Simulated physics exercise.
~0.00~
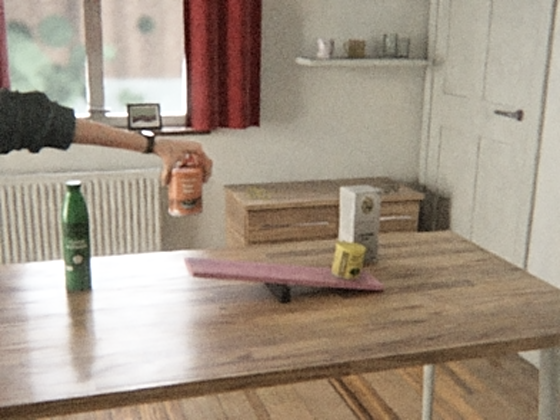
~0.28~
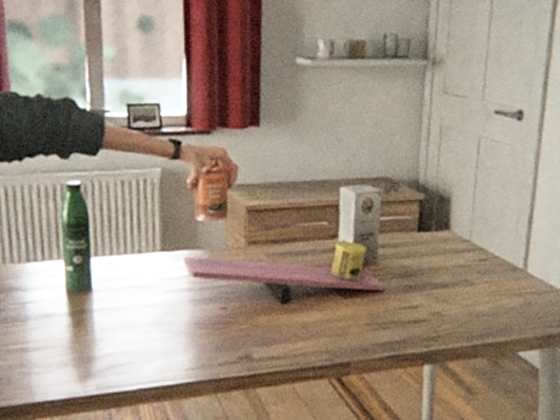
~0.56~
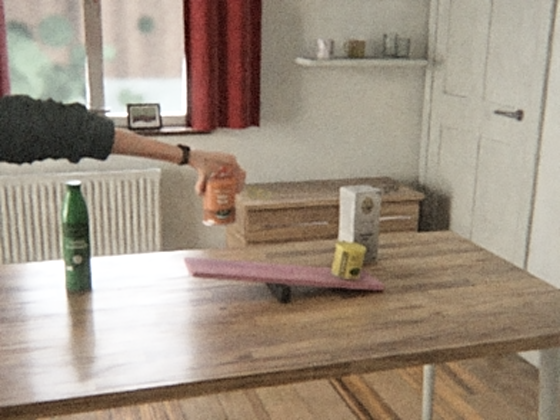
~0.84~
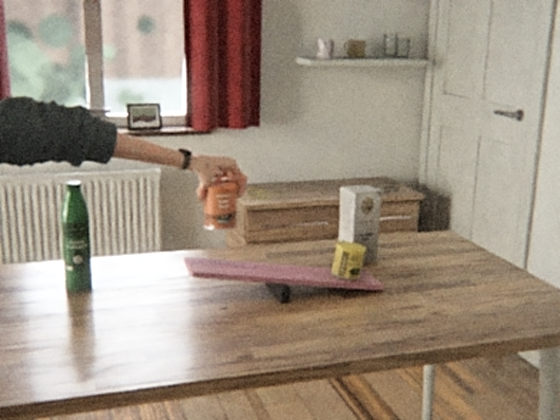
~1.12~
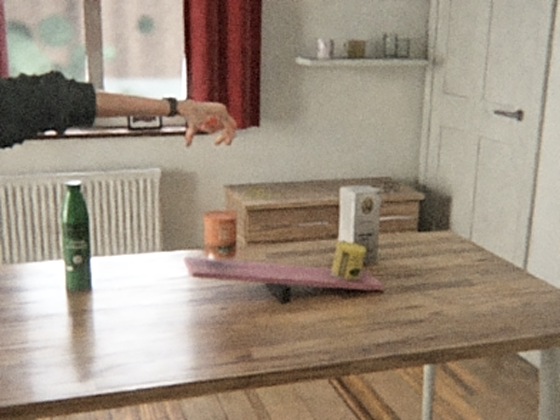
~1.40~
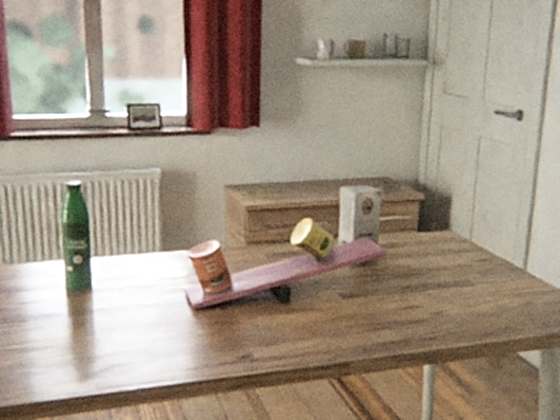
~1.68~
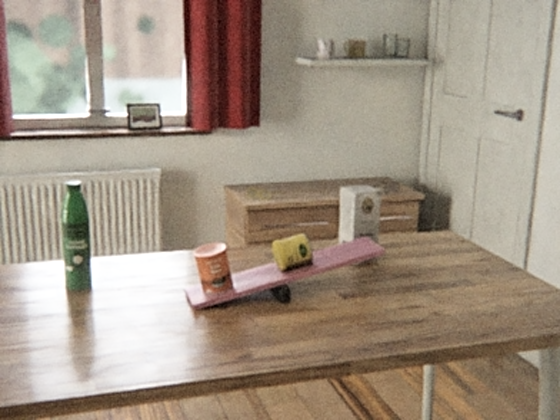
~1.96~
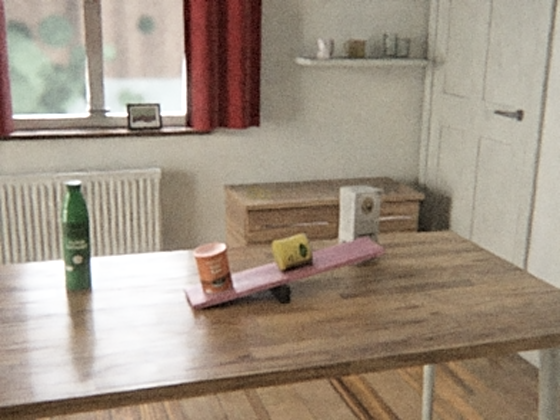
A hand held an orange tin above the raised left end of a pink plank and let it drop, tipping the plank the other way, and the yellow tin on the right toppled onto its side near the middle, where both tins stayed.
